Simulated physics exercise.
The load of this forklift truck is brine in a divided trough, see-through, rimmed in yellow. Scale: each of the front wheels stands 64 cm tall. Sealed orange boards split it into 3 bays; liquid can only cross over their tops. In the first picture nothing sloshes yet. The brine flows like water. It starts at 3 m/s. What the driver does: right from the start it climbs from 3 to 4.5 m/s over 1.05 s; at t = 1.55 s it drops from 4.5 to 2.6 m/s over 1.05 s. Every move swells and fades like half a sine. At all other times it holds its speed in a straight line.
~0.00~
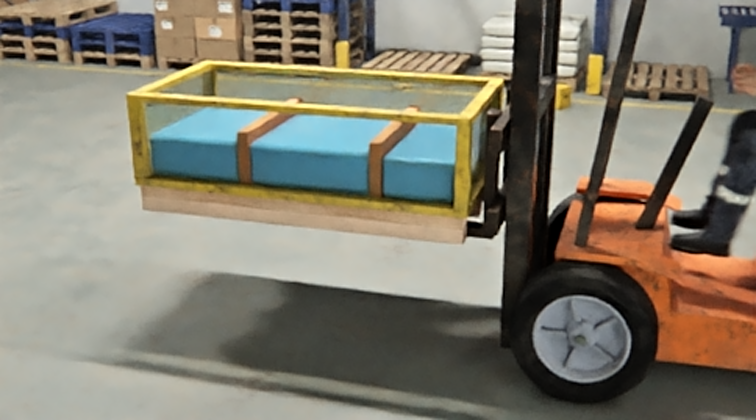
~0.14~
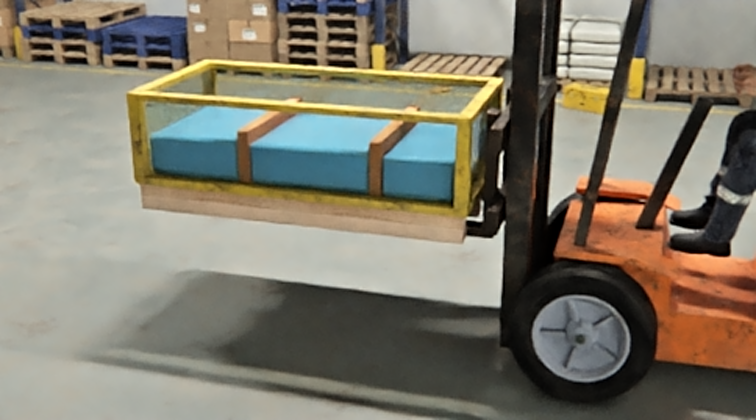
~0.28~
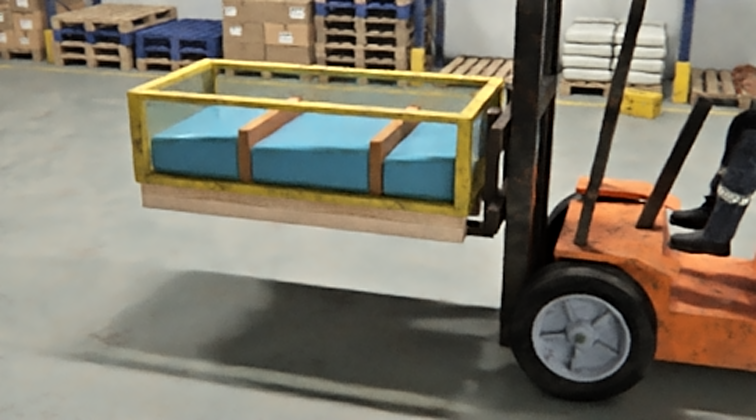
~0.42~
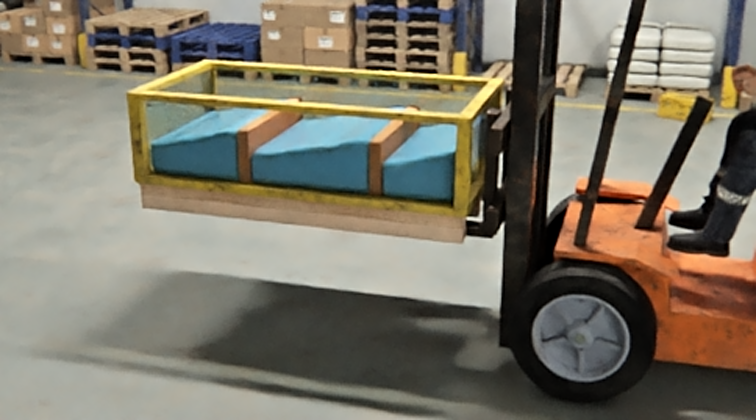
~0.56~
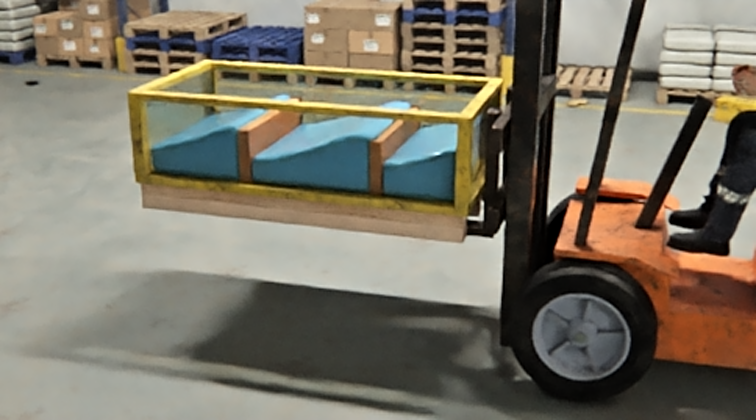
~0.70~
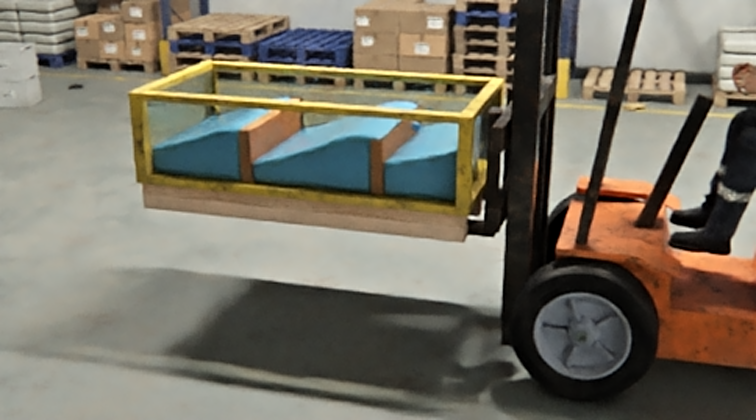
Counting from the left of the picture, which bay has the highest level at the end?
The first bay from the left.
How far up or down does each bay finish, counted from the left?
In cm: 2 up, 3 down, 1 up.
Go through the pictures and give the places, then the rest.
Bays from the left stand at (194, 133), (308, 143), (430, 153); board top at (242, 133) and (375, 144); the front is on the left, levels are read along the near wall; a wheel hub at (580, 344), in the first frame.
Bays from the left stand at (194, 132), (308, 142), (430, 152), in the second frame.
Bays from the left stand at (195, 132), (309, 143), (431, 149), in the third frame.
Bays from the left stand at (195, 132), (308, 144), (431, 149), in the fourth frame.
Bays from the left stand at (195, 135), (309, 143), (431, 149), in the fifth frame.
Bays from the left stand at (197, 134), (310, 145), (432, 148); a wheel hub at (581, 341), in the sixth frame.
Then, 1.30 s in, left to right it is 20, 20, 22 cm deep.
Then, 2.20 s in, left to right it is 21, 19, 22 cm deep.
Then, 3.10 s in, left to right it is 23, 18, 22 cm deep.
Then, 5.59 s in, left to right it is 23, 18, 22 cm deep.
